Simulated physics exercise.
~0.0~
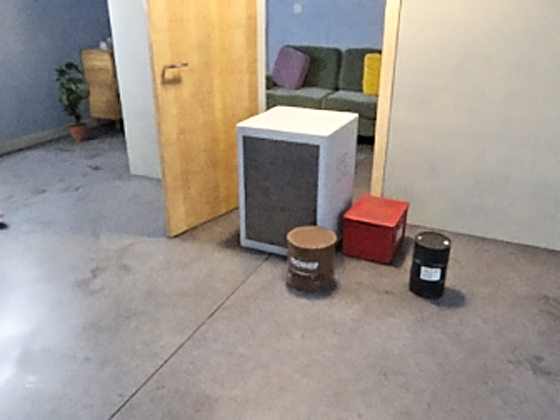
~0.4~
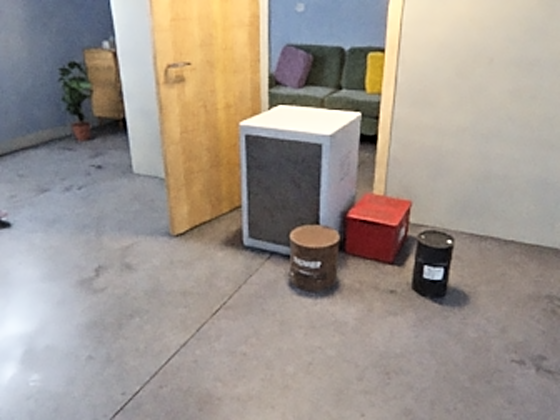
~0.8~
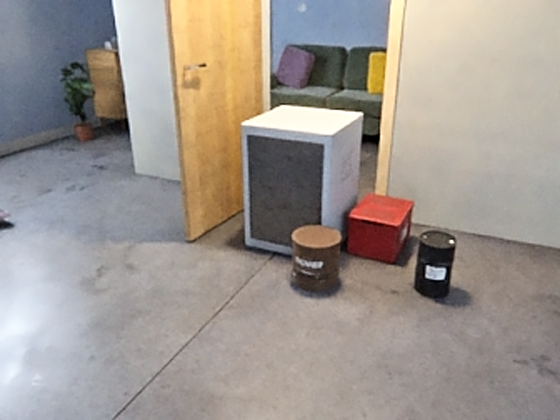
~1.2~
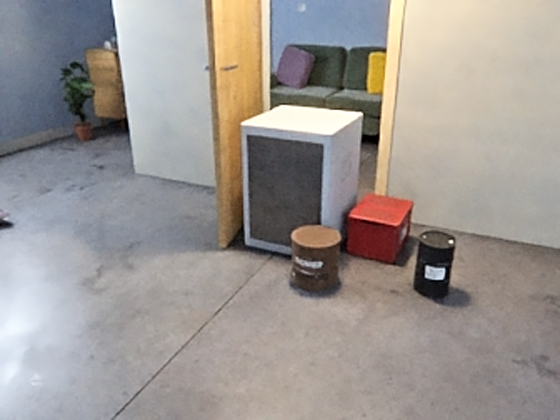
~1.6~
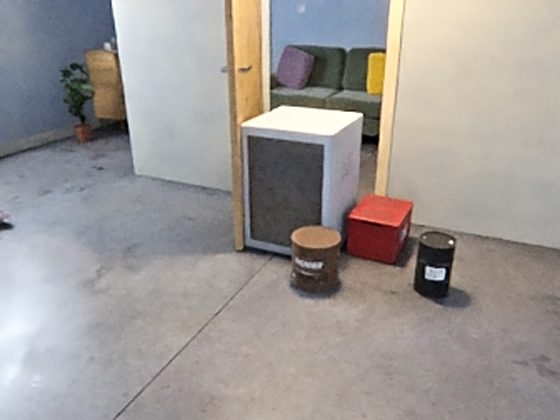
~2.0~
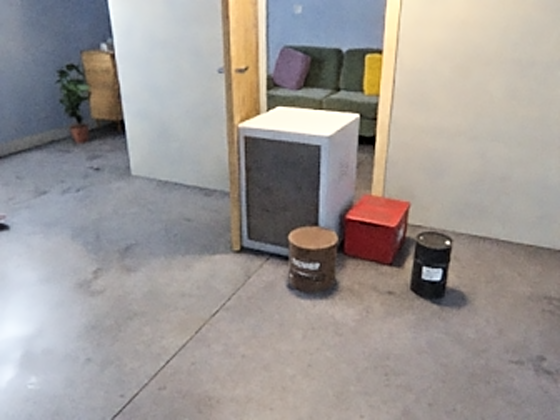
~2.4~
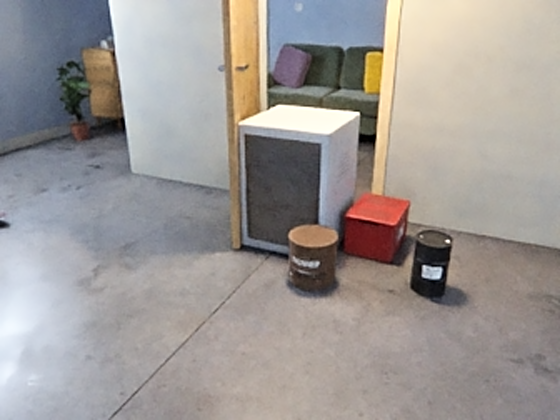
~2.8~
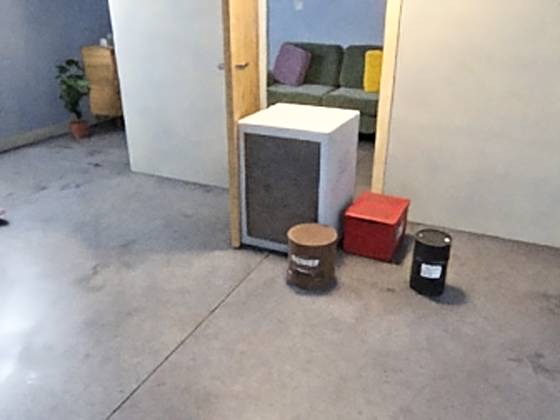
In this clip, a wooden door swings partway toward closed until it comes up against a white appliance in the doorway and stops, still open, while the appliance, a brown pail, a red tote and a black canister all stay in place.
